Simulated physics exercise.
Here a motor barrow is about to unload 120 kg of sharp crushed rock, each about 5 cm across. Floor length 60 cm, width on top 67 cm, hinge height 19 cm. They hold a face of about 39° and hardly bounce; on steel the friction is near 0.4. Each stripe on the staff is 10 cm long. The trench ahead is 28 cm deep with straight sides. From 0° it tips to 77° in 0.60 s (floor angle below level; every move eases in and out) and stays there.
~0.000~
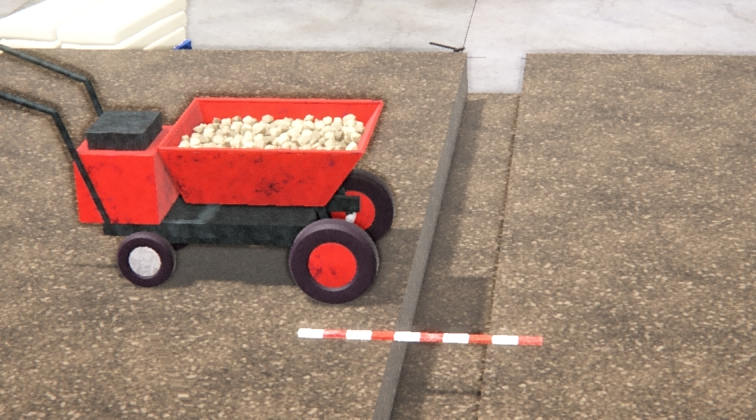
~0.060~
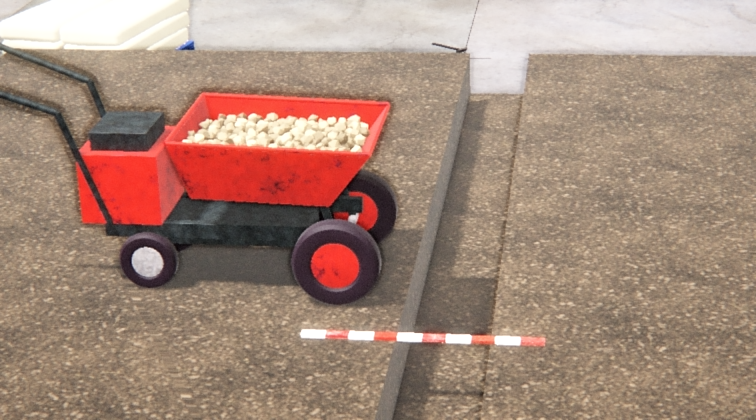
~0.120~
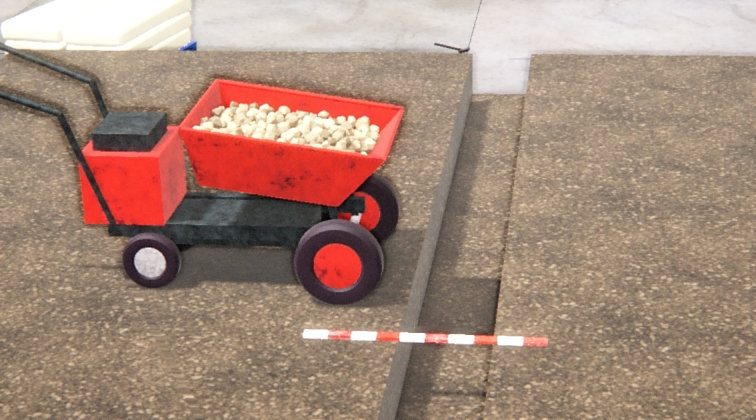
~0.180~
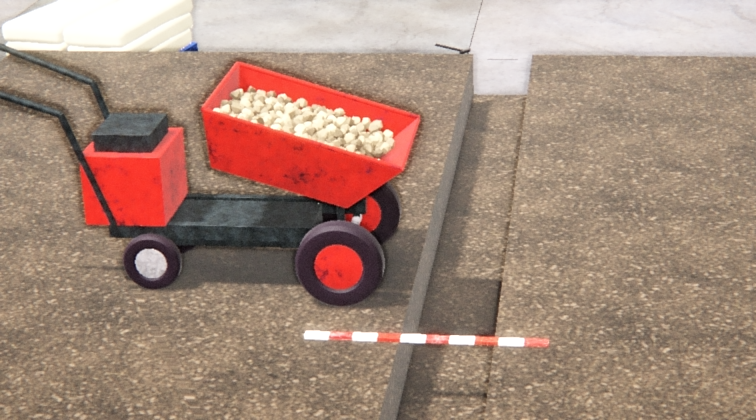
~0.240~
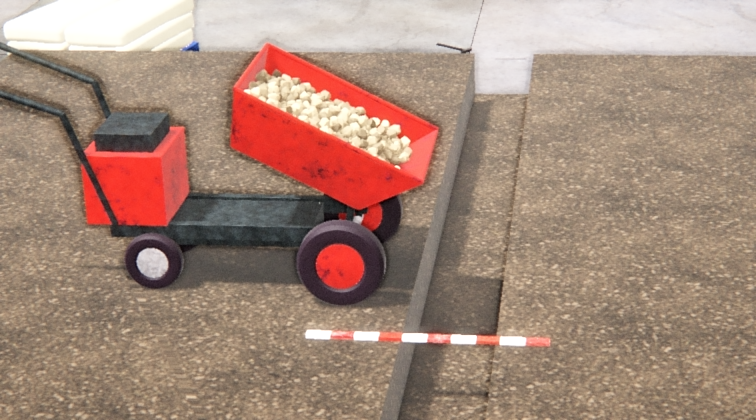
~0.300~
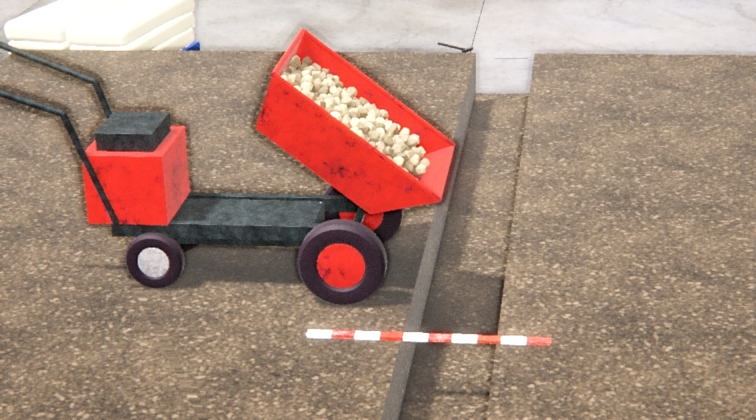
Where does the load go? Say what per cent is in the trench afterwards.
Close to 34 in a hundred.
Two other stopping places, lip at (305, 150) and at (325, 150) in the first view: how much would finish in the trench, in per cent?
First some 80, then 65 per cent.
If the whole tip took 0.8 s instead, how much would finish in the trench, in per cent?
In that case some 50 per cent.
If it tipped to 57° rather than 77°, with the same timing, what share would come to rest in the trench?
It would be near 15 per cent.
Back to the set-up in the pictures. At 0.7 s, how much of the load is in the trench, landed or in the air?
Some 5 per cent.
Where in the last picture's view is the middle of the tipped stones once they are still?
Near (545, 276).
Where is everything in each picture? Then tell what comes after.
In the first frame, the skip is at 0°, its lip at (362, 153); the top of the load is at (289, 128).
In the second frame, the skip is at 2°, its lip at (369, 155); the top of the load is at (273, 126); the stones move at 0.5 m/s on average.
The third frame shows lip at (384, 160), floor tilted 8°, highest stones at (235, 114); the stones move at 1.0 m/s on average.
The fourth frame shows lip at (402, 170), floor tilted 17°, highest stones at (252, 99); the stones move at 1.4 m/s on average.
The fifth frame shows lip at (422, 183), floor tilted 27°, highest stones at (270, 83); the stones move at 1.7 m/s on average.
The sixth frame shows lip at (440, 200), floor tilted 38°, highest stones at (297, 68); the stones move at 1.8 m/s on average.
After 0.4 s the floor is at 65°; 100 % in the skip; the foremost stones are at (460, 210).
After 0.7 s the floor is at 77°; 58 % in the skip, 7 % in the trench, 35 % past the trench; the foremost stones are at (569, 279).
After 1.0 s the floor is at 77°; 10 % in the skip, 22 % in the trench, 68 % past the trench; the foremost stones are past the picture's edge.
After 3.0 s the floor is at 77°; 0 % in the skip, 34 % in the trench, 66 % past the trench; the foremost stones are past the picture's edge.
